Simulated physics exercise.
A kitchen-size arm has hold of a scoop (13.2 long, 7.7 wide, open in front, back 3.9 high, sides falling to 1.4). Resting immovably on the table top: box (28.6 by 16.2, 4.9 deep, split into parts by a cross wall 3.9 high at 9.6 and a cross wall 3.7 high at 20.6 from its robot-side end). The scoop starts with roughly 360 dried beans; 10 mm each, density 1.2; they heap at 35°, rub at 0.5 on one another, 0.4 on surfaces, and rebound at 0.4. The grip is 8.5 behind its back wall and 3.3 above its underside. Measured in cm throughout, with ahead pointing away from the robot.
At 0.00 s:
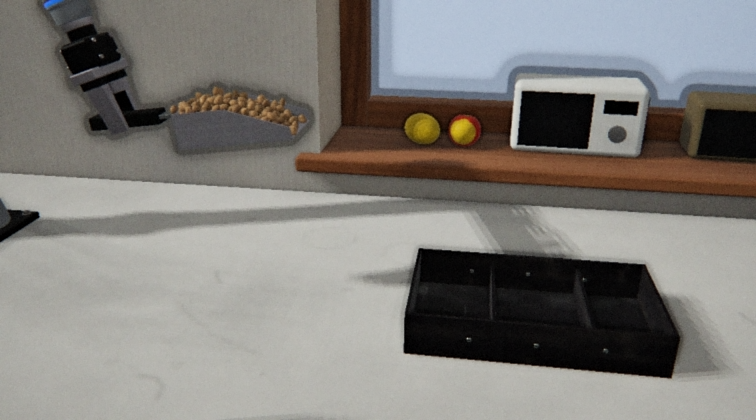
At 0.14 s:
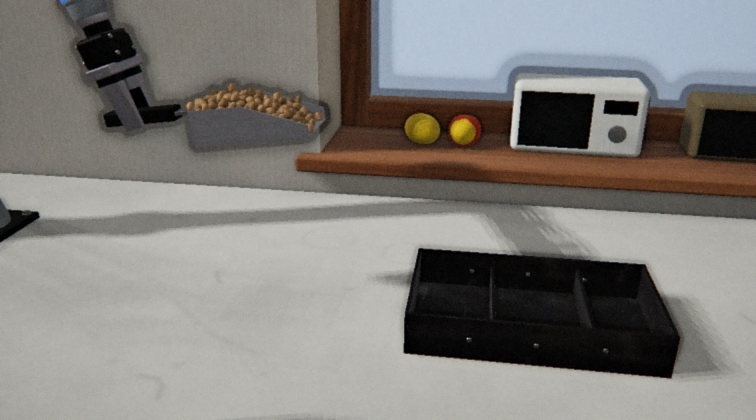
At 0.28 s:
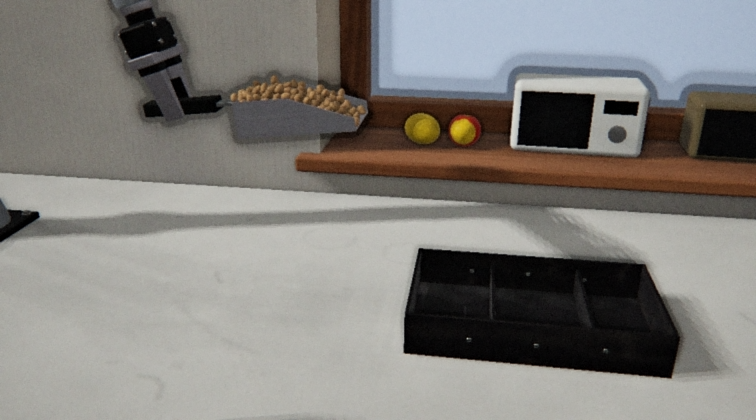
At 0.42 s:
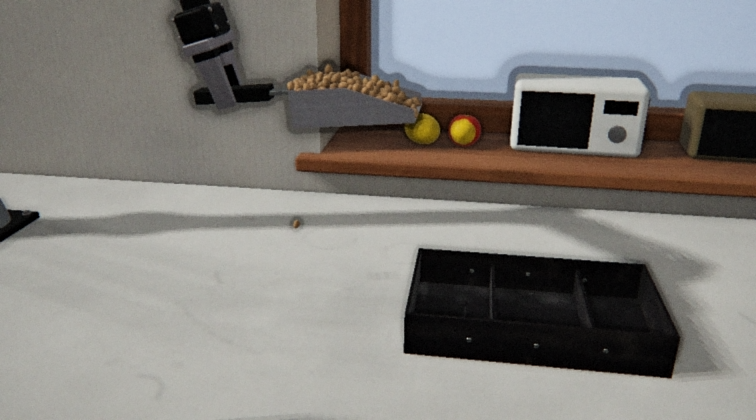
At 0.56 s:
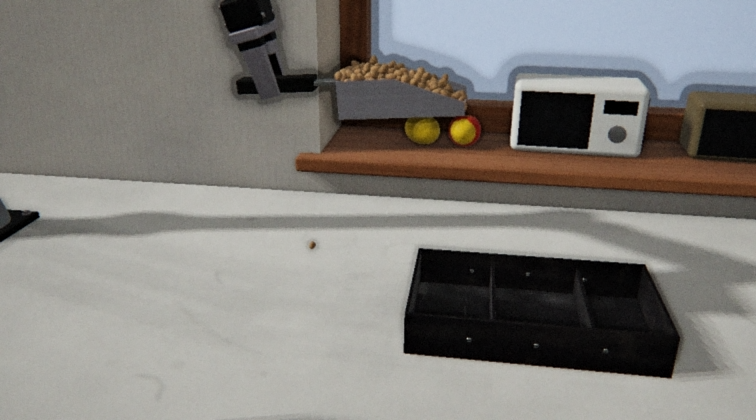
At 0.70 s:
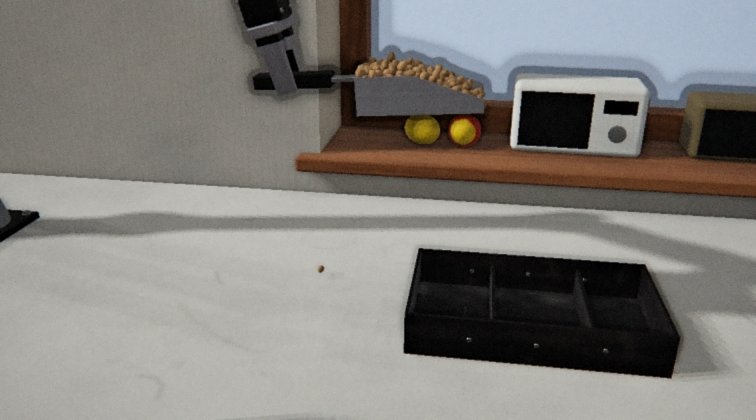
A robot arm, dark and grey, holds a grey scoop heaped with tan beans above a pale counter, seen from a fixed, slightly raised view. Right of centre sits a black divided tray, with two yellow-and-red fruits and a white microwave on the brown windowsill behind. The arm carries the scoop rightward across the wall and past the fruits, slowing, while one bean drops onto the counter.
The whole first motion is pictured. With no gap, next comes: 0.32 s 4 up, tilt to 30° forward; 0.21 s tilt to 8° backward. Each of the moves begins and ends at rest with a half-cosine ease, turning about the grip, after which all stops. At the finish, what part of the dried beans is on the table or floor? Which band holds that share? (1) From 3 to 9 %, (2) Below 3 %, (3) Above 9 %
2.
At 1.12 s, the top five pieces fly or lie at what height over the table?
Close to 32 cm.
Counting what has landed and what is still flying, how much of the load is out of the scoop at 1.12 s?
10 %.
After 0.91 s, tilted 21° forward, highest piece 30 above the table; 355 on the scoop, 1 on the table or floor, 2 in flight or on a rim.
After 1.12 s, tilted 11° forward, highest piece 33 above the table; 322 on the scoop, 17 in the robot-side part, 1 on the table or floor, 18 in flight or on a rim.
After 1.43 s, tilted 8° backward, highest piece 36 above the table; 263 on the scoop, 22 in the robot-side part, 10 in the far-side part, 7 in the middle part, 2 on the table or floor, 54 in flight or on a rim.
After 2.48 s, tilted 8° backward, highest piece 36 above the table; 262 on the scoop, 46 in the middle part, 24 in the far-side part, 23 in the robot-side part, 3 on the table or floor.
In the end, 262 on the scoop, 46 in the middle part, 24 in the far-side part, 23 in the robot-side part, 3 on the table or floor. That is 1 % on the table or floor.
